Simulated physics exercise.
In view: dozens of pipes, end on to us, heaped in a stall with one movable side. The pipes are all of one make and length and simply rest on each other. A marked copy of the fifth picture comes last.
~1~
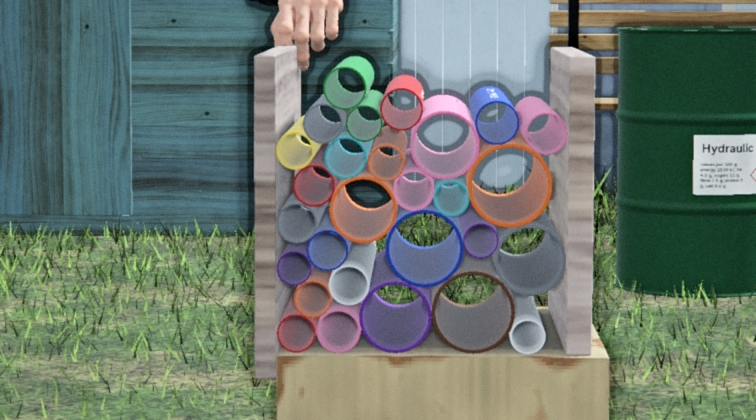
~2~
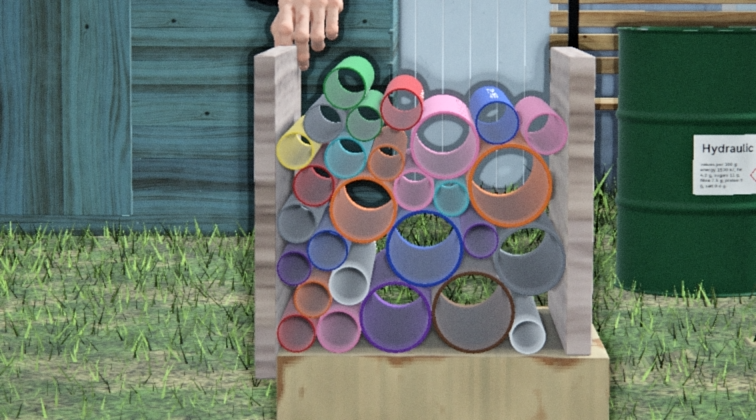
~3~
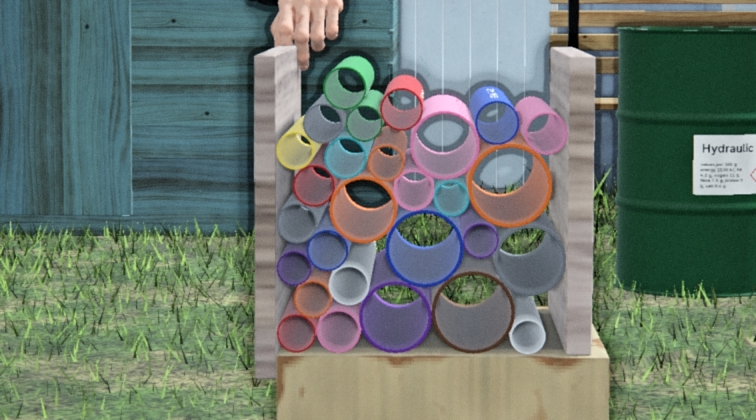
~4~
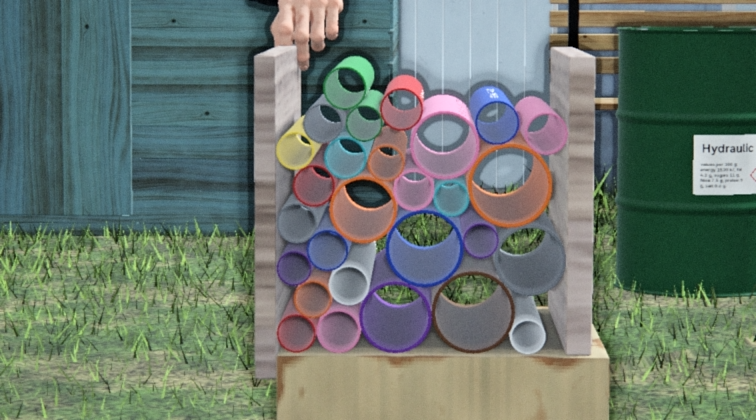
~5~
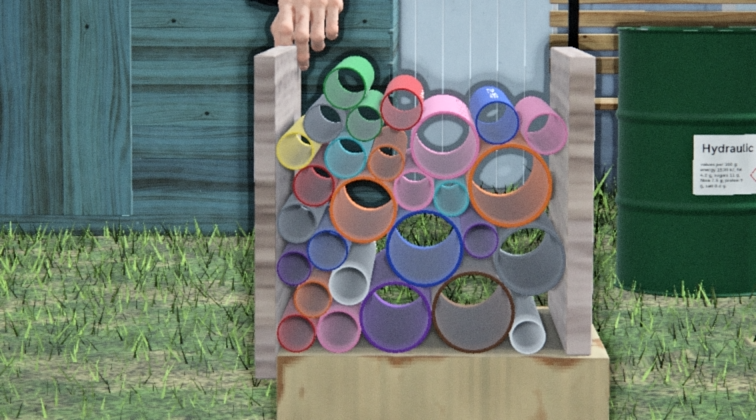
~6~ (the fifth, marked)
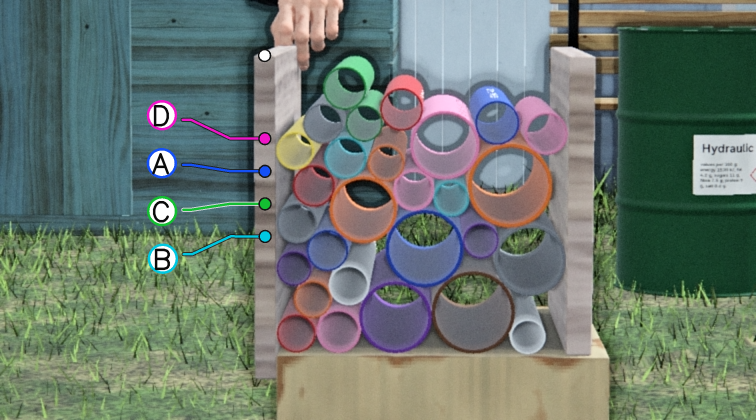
The clip shows colorful pipes of various widths heaped between two wooden side boards on a wooden block, with grass and a green barrel nearby, while a hand stays at the top of the left board and nothing visibly moves.
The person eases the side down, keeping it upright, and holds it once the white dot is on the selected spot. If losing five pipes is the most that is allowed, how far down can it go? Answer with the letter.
At most to B.
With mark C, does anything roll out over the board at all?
Yes, at C.
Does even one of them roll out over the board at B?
Yes.
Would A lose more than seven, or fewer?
Fewer than seven.
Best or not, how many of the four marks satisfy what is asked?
Four of the four.
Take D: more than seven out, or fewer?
At D, fewer than seven.
On the marked copy, A at (265, 171); B at (265, 236); C at (265, 204); D at (265, 139); the white dot at (264, 55).
With B. Early on, top of the board (277, 136).
Further on, top of the board (277, 227).
At the end, top of the board (277, 235), four out over the board.
As for the rest, A none out over the board; C four out over the board; D none out over the board.
